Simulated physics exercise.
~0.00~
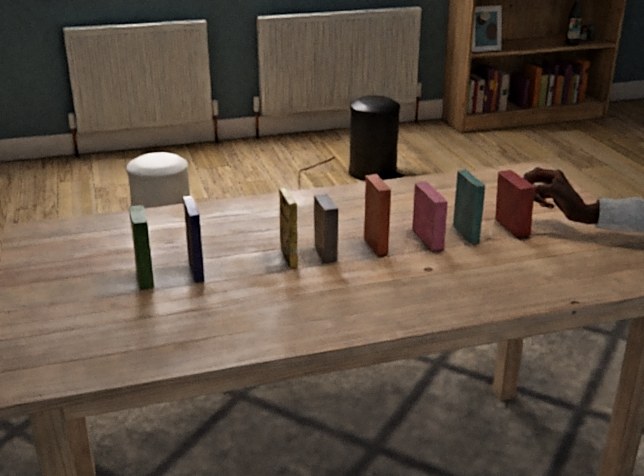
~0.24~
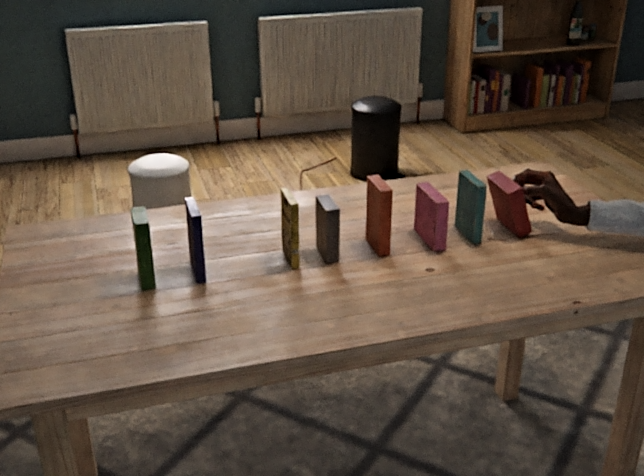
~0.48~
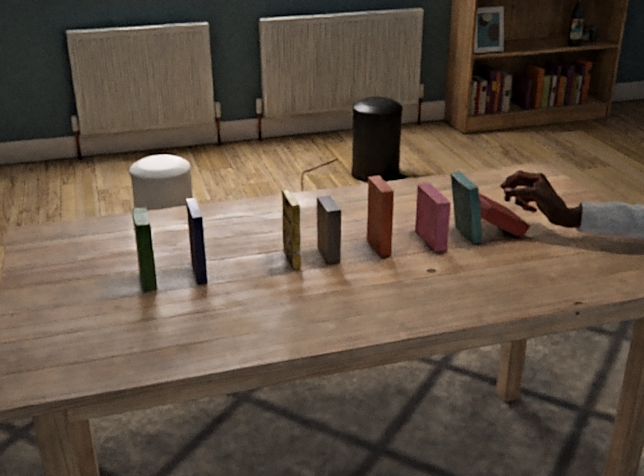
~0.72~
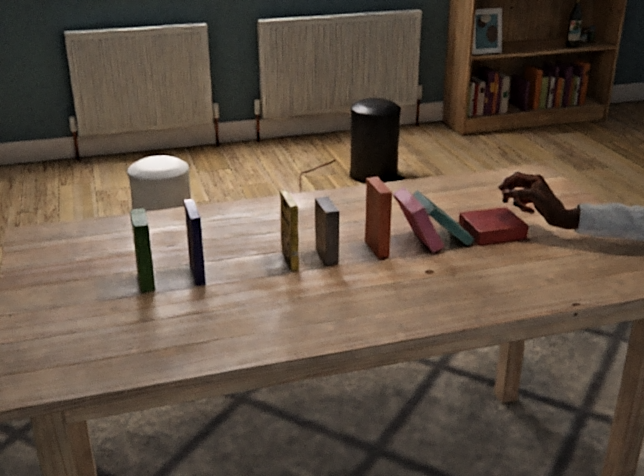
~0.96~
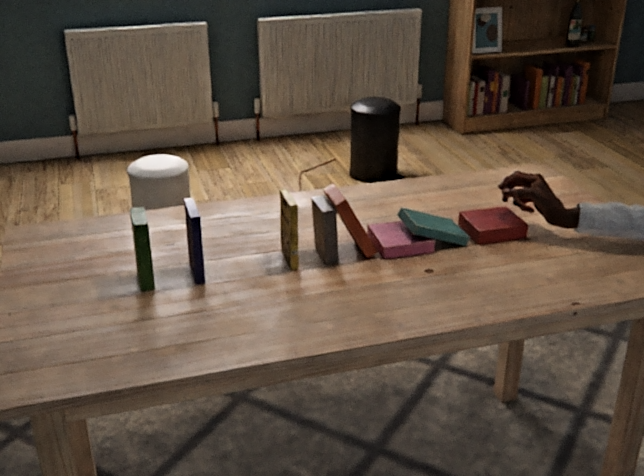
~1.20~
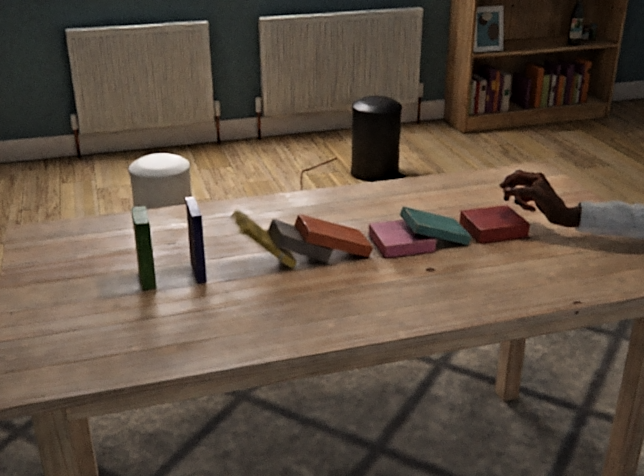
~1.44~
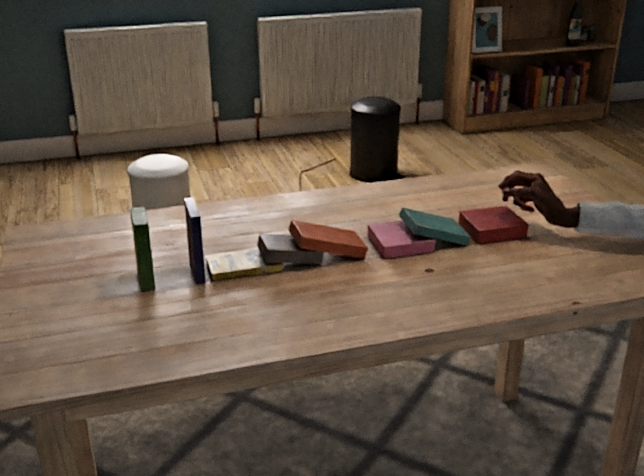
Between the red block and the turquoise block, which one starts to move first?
The red block starts to move first, tipping to the left under the hand, and the turquoise block only moves after that.
At first, a row of coloured blocks stands upright on a wooden table, with a hand at the red one on the far right. The hand tips the red block to the left, and it falls towards the turquoise block while the hand stays behind. The turquoise block topples into the pink one, which drops in turn as the orange one leans over against the grey. The grey block goes down under the orange one, and the yellow one tips left. Finally the yellow block lies flat near the blue one, while the blue and green blocks remain standing.
